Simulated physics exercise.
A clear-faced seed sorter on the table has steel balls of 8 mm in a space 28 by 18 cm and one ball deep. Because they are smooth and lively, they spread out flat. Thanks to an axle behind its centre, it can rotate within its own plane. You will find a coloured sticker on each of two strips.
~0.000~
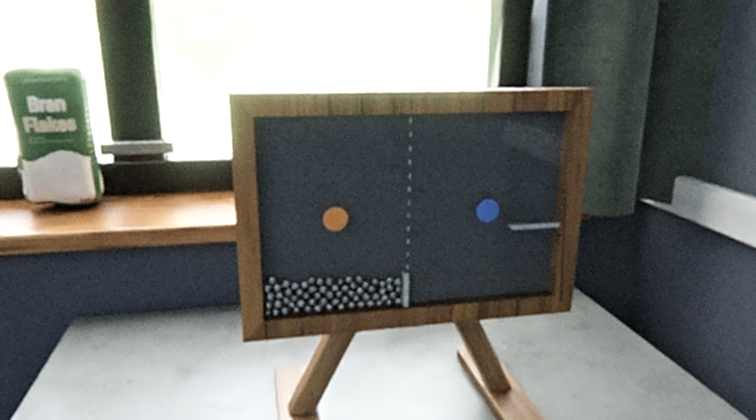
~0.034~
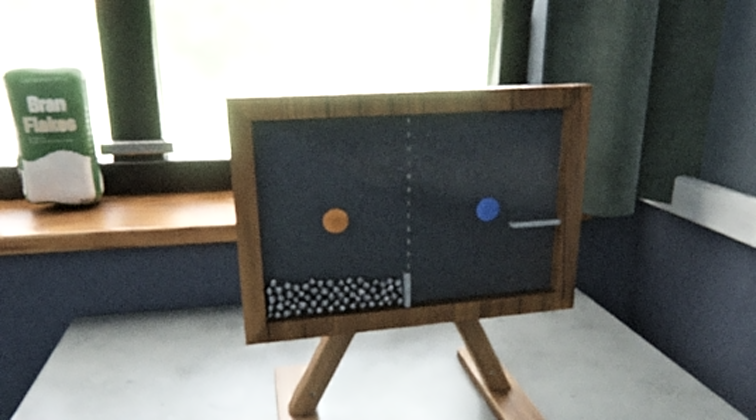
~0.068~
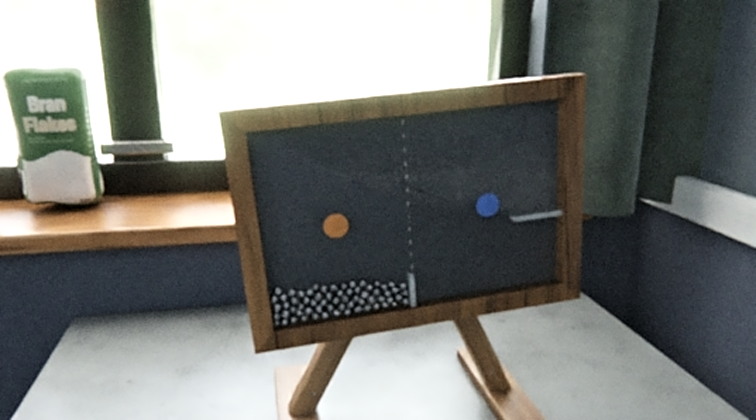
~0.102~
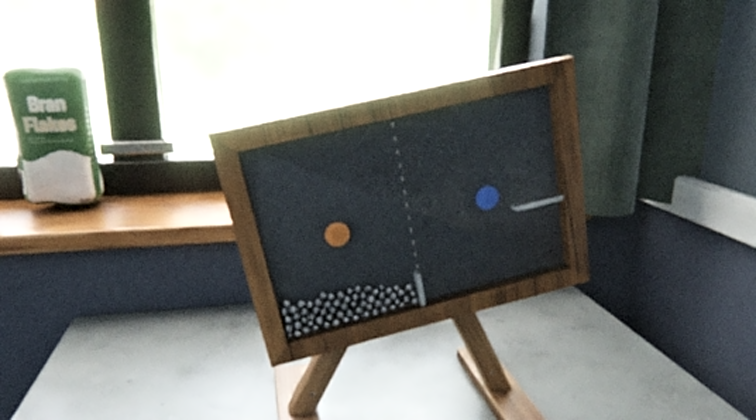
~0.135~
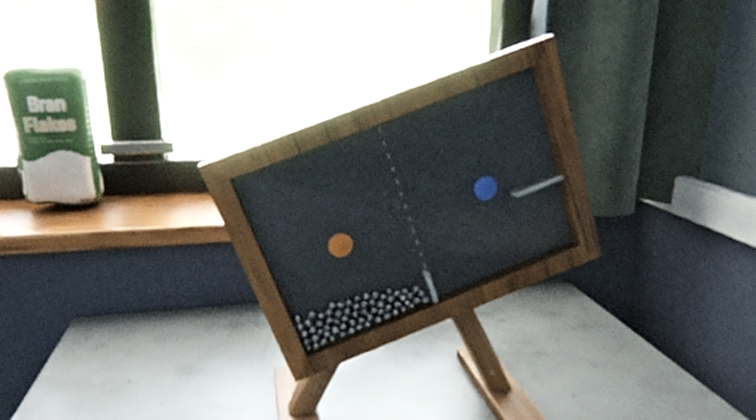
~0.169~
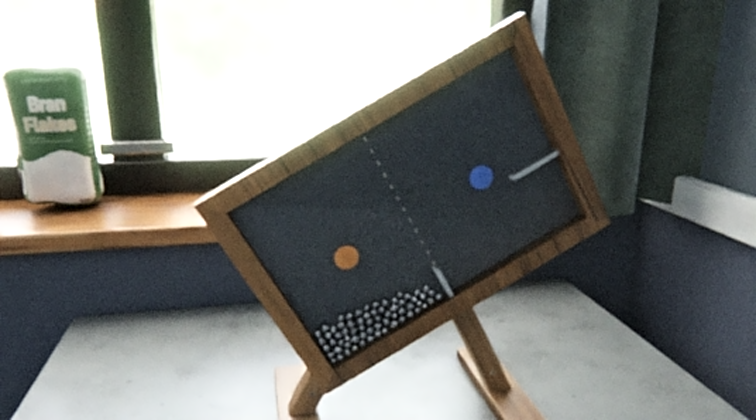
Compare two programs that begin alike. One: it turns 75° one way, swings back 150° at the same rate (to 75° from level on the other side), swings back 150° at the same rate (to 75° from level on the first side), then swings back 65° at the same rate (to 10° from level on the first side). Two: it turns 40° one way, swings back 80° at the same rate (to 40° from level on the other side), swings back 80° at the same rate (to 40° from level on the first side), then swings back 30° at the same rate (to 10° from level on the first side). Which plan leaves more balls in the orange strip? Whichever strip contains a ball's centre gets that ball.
I'd back the final plan here.
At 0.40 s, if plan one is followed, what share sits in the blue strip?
Share: Some 0 per cent.
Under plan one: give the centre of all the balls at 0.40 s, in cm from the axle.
Right by about 4 cm and below by about 11 cm.
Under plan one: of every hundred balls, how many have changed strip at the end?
25 per cent.
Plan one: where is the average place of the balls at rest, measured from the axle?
Left: About 6 cm; below: About 8 cm.
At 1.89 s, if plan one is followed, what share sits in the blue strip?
Close to 20 % of the load.
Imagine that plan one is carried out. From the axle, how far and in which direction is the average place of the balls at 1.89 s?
Offset: Approx. 2 cm left, 10 cm below.
Plan one. After 0.40 s, it stands 75° anticlockwise; the balls' middle is 4 cm right of and 11 cm below the centre; orange 100 %.
After 1.89 s, it stands 41° anticlockwise; the balls' middle is 2 cm left of and 10 cm below the centre; orange 80 %, blue 20 %.
After 2.07 s, it stands 10° anticlockwise; the balls' middle is 7 cm left of and 8 cm below the centre; orange 80 %, blue 20 %.
All still by 3.0 s, it stands 10° anticlockwise; orange 75 %, blue 25 %.
Plan two would end with orange 100 %, blue 0 %.
